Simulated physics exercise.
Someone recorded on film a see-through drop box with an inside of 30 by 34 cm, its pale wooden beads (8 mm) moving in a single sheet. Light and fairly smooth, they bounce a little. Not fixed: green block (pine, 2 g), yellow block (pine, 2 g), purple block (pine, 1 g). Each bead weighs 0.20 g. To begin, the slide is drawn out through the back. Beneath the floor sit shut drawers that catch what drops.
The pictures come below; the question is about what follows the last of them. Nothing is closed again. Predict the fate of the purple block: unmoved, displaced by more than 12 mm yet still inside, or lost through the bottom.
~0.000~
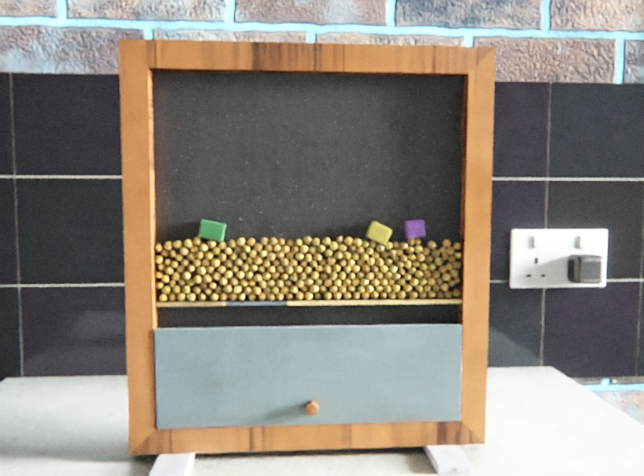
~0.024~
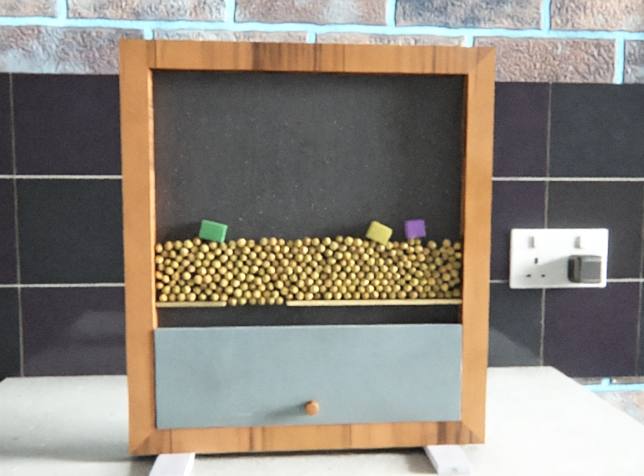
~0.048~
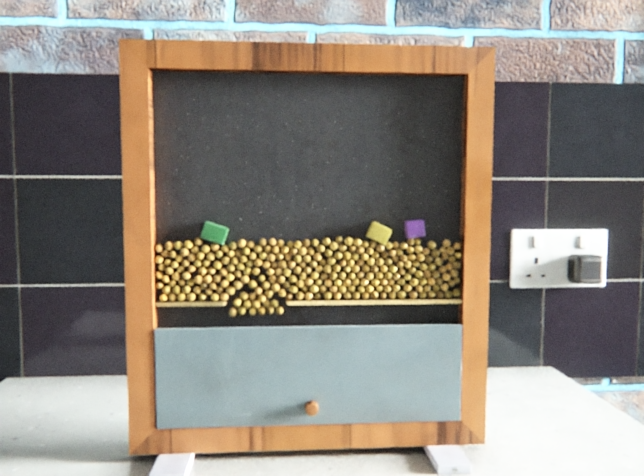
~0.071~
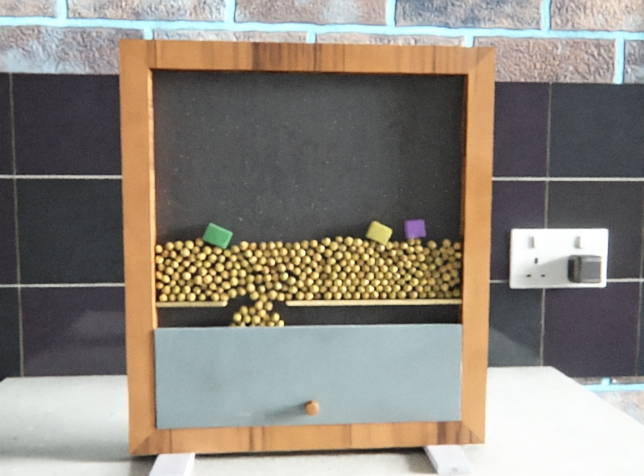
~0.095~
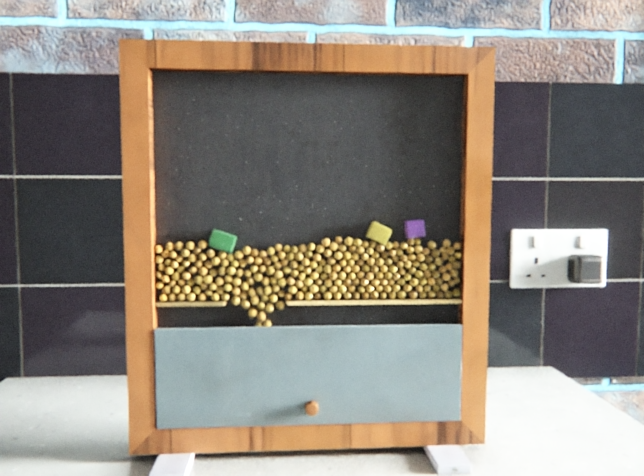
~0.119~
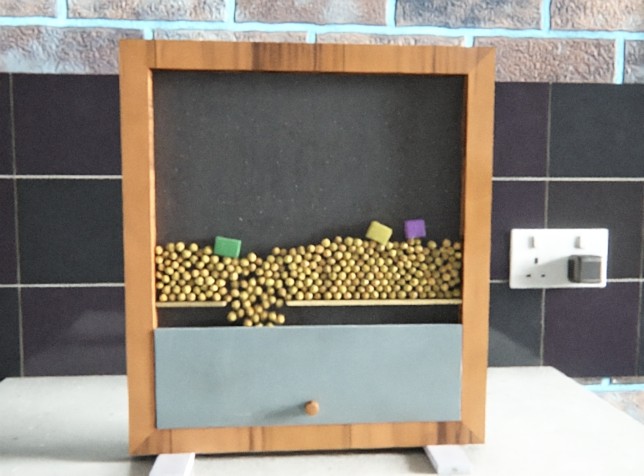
Unmoved.
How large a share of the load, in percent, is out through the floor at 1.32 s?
Around 50 %.
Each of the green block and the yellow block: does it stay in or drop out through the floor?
Green block gone, yellow block gone.
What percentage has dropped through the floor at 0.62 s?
Roughly 40 in every hundred.
After 0.27 s, 30 % are out; green block below the floor; yellow block moved 0.0 cm tilted 25°; purple block moved 0.0 cm tilted 6°.
After 0.62 s, 40 % are out; green block below the floor; yellow block moved 0.0 cm tilted 25°; purple block moved 0.0 cm tilted 6°.
After 1.32 s, 50 % are out; green block below the floor; yellow block moved 7.3 cm tilted 9°; purple block moved 0.1 cm tilted 6°.
All still by 2.4 s, 50 % are out; green block below the floor; yellow block below the floor; purple block moved 0.1 cm tilted 6°.
